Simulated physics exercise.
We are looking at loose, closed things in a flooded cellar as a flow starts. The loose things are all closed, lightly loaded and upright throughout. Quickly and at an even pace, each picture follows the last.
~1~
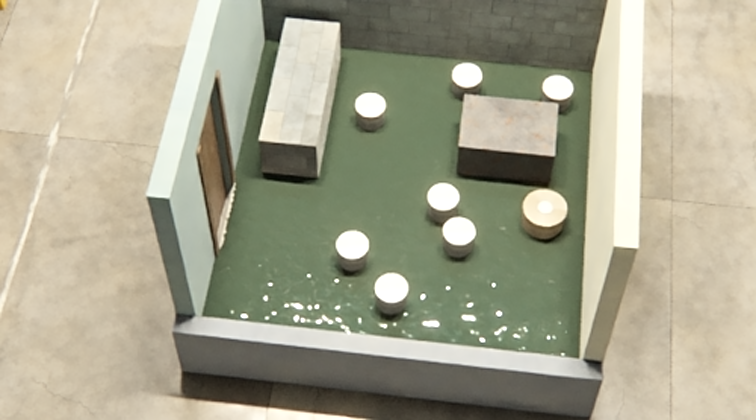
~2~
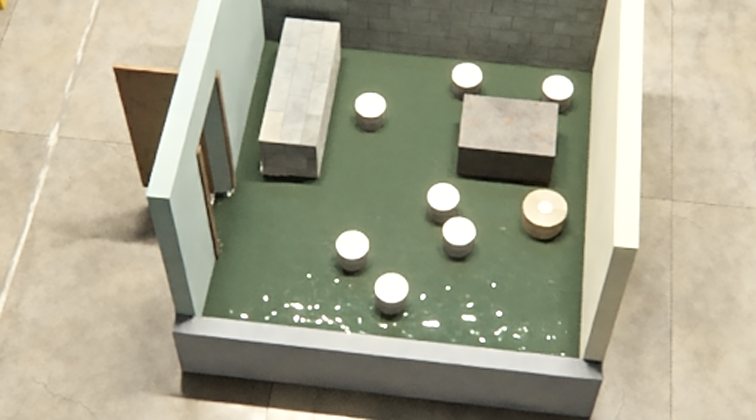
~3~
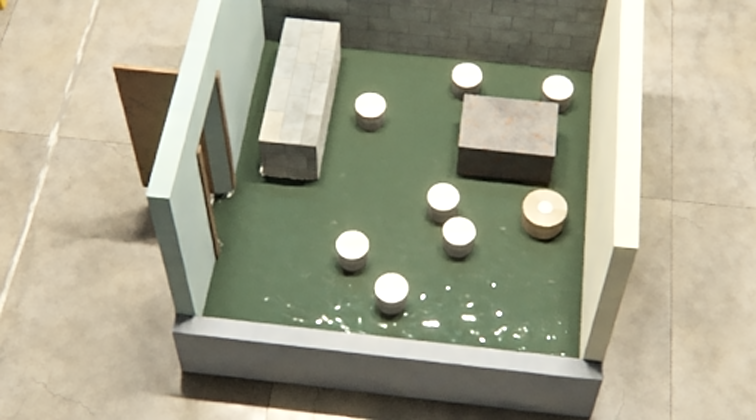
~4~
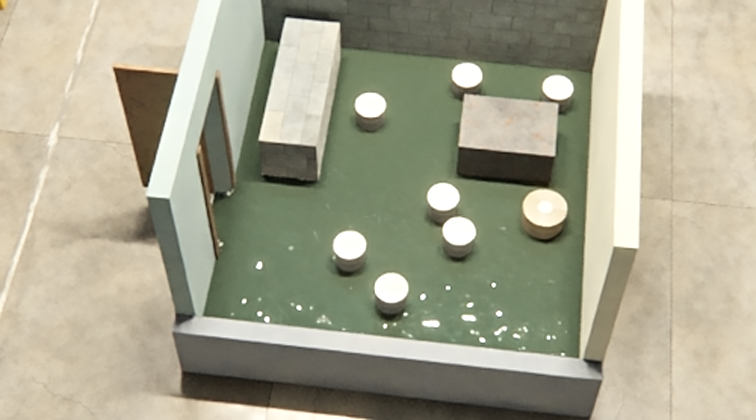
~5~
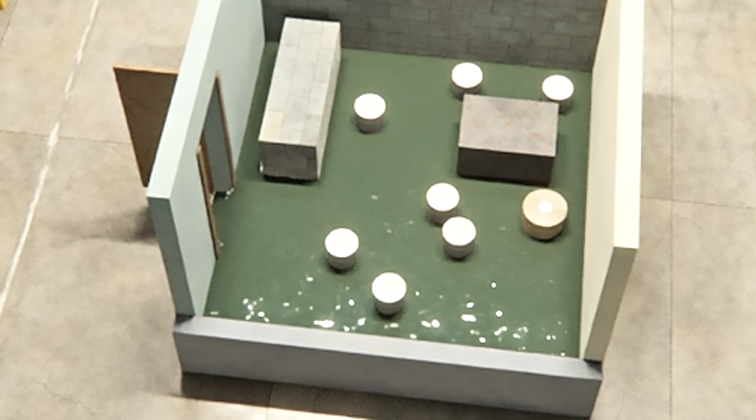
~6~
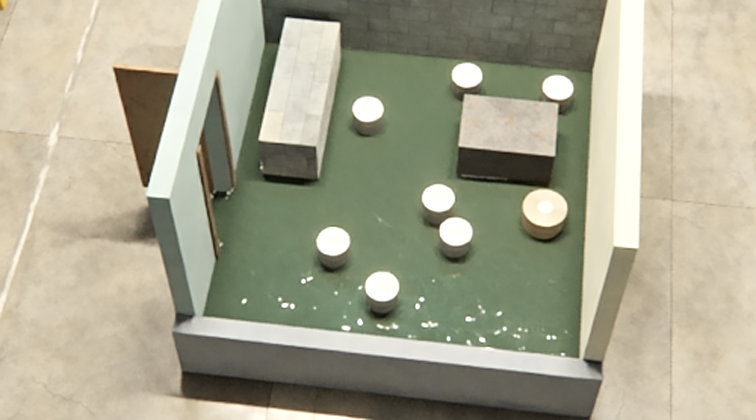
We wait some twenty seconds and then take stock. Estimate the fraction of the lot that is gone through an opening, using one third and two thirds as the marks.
My prediction is the mid band.
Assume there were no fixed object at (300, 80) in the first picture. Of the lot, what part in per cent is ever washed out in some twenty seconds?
50 per cent.
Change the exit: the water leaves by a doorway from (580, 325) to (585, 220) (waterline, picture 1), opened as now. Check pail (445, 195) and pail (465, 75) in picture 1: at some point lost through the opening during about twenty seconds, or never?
In that order: Carried outside, still in.
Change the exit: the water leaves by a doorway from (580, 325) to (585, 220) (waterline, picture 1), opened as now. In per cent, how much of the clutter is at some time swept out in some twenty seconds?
Close to 80 percent, more or less.
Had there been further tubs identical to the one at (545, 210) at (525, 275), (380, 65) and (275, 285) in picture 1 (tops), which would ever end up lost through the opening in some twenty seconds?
In order: Never exits; never exits; exits.
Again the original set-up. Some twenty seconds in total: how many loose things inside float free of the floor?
It works out to 3.
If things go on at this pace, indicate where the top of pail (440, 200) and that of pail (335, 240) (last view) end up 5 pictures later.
About (408, 207) and (275, 237).
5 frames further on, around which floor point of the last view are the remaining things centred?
The mean position lies close to (416, 207).
A moment on, 0 of 8 are out; 8 afloat.
Next, 1 of 8 are out; 7 afloat.
Later, 4 of 8 are out; 4 afloat.
In the end, 5 of 8 are out; 3 afloat.
